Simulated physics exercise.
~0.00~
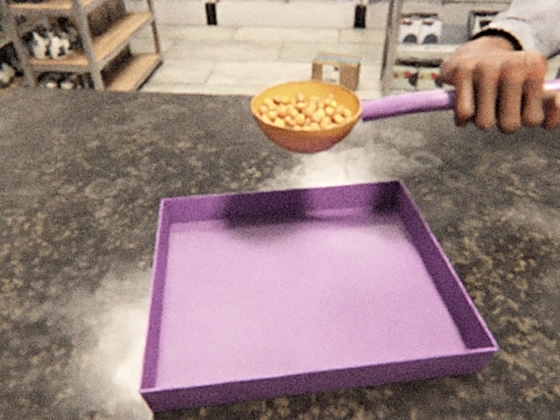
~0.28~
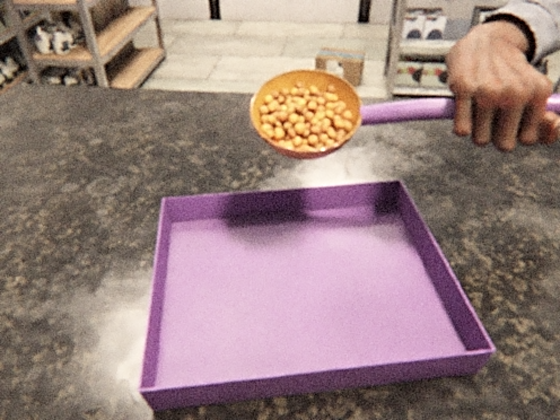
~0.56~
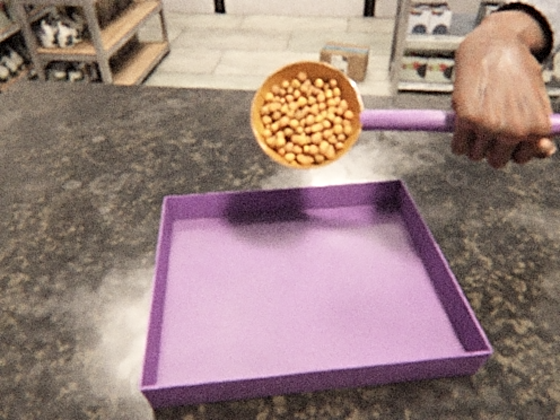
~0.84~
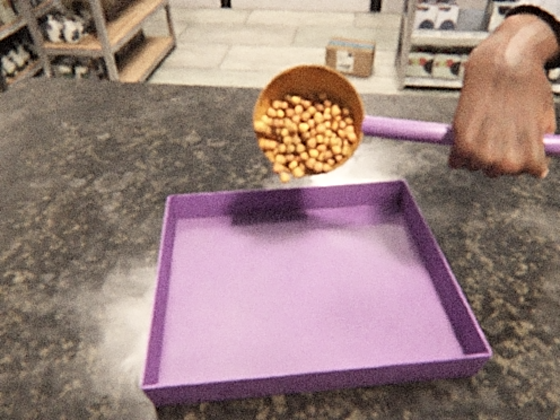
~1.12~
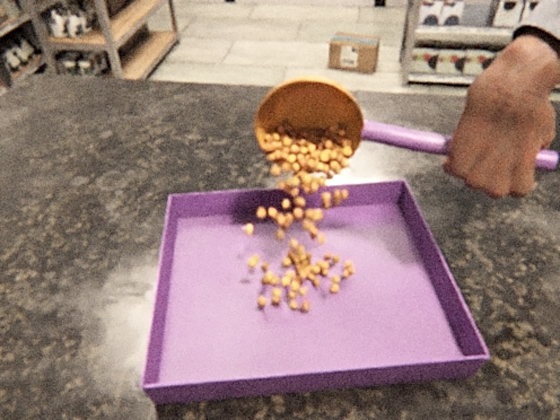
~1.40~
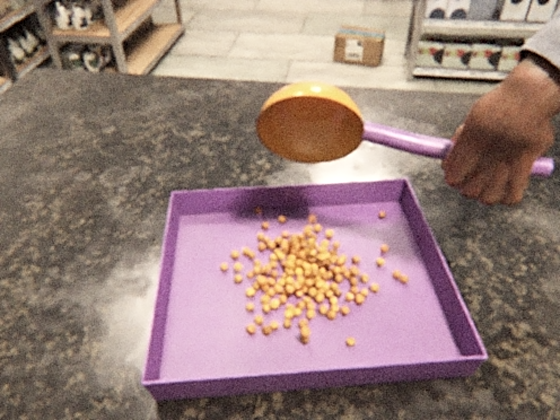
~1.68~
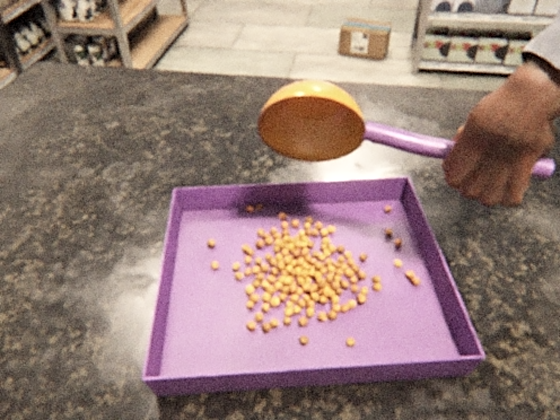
On a speckled stone counter, a hand turns an orange ladle, tipping all its roasted chickpeas into a purple tray, where they settle.
